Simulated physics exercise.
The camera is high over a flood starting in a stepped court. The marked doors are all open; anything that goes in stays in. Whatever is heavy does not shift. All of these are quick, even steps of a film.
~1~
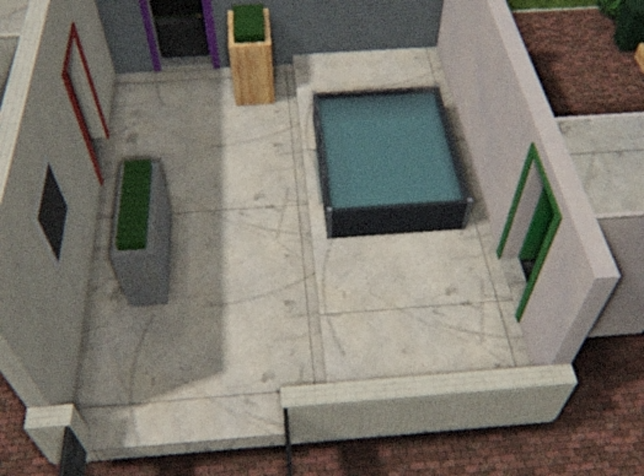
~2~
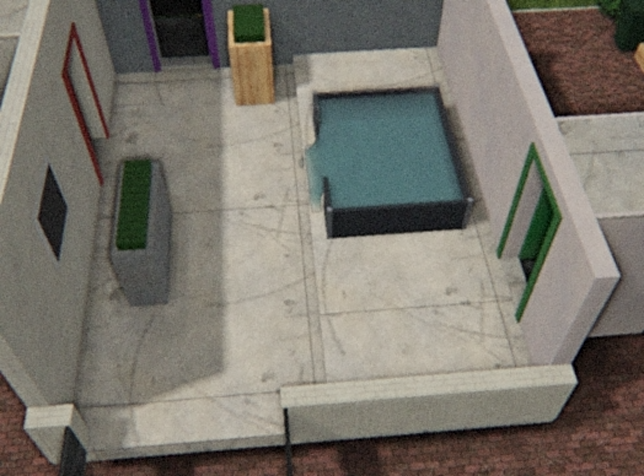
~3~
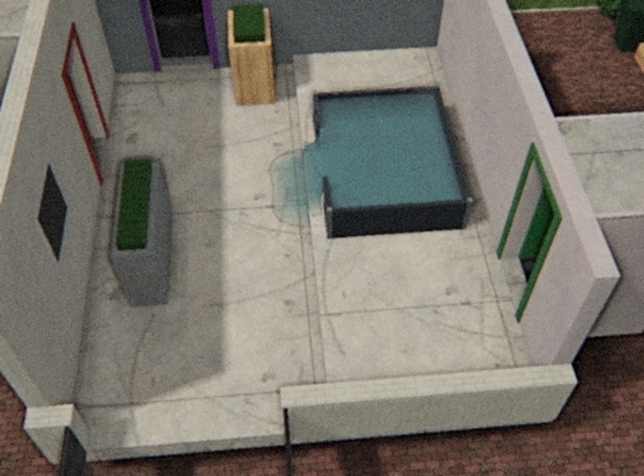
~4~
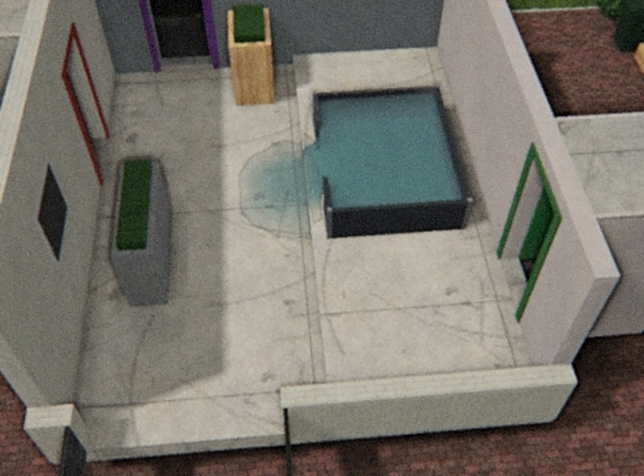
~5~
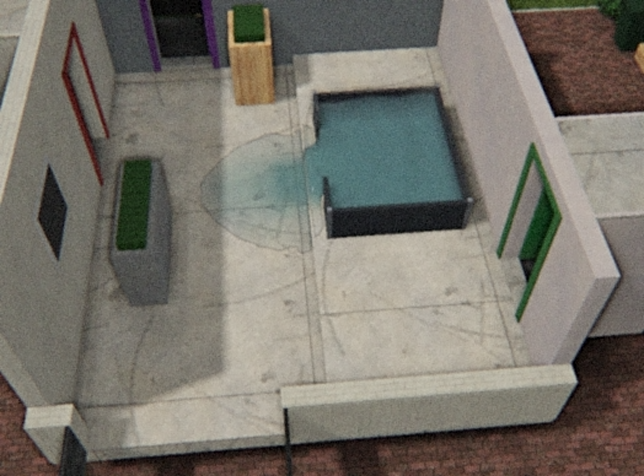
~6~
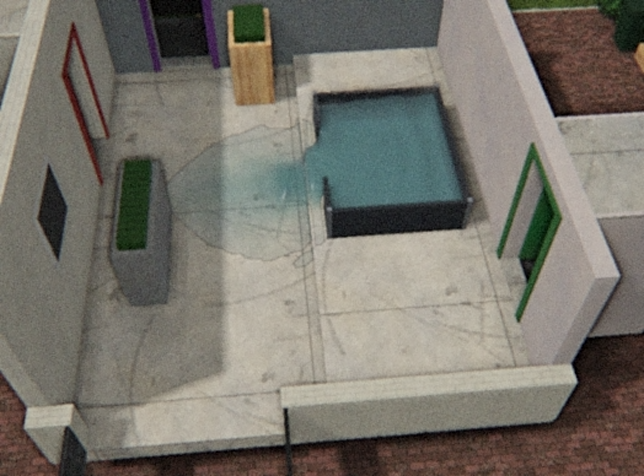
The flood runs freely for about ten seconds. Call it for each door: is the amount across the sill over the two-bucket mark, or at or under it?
My call: The red door over the mark, the green door at or under the mark, the purple door at or under the mark.
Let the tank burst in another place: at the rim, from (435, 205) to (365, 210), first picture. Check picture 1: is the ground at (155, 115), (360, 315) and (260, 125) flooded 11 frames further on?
Taking the three spots as listed, they end up spared, inundated and spared.
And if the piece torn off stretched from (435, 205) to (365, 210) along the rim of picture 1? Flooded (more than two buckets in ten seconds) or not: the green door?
The green one tops the limit.
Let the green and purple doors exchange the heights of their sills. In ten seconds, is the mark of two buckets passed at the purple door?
The purple one exceeds the limit.
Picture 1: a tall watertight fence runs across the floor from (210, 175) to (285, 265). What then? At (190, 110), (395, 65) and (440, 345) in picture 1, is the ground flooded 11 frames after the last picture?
First soaked, then spared, then spared.
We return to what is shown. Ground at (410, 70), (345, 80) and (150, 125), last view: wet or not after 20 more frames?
Point by point: Not yet wet, not yet wet, inundated.
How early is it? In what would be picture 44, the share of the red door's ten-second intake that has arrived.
I get 85 per cent.
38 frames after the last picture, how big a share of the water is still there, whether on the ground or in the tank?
Roughly 76 parts in a hundred.
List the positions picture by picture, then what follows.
In the first frame, the tank at (387, 148) is whole and still.
In the second frame, water pours out at (324, 167) and has run to (315, 208).
In the third frame, water pours out at (324, 169) and has run to (282, 215).
In the fourth frame, the front is at (250, 211), out from the gap at (324, 169).
In the fifth frame, water pours out at (324, 169) and has run to (209, 205).
In the sixth frame, water pours out at (324, 168) and has run to (172, 204).
A moment on, water covers 25 % of the floor; the red door under two buckets in, the green door not reached, the purple door not reached.
Next, water covers 40 % of the floor; the red door over two buckets in, the green door not reached, the purple door not reached.
Then, water covers 55 % of the floor; the red door far over two buckets in, the green door not reached, the purple door wet at the sill, nothing in.
Later, water covers 60 % of the floor; the red door far over two buckets in, the green door not reached, the purple door wet at the sill, nothing in.
In the end, water covers 65 % of the floor; the red door far over two buckets in, the green door not reached, the purple door under two buckets in.
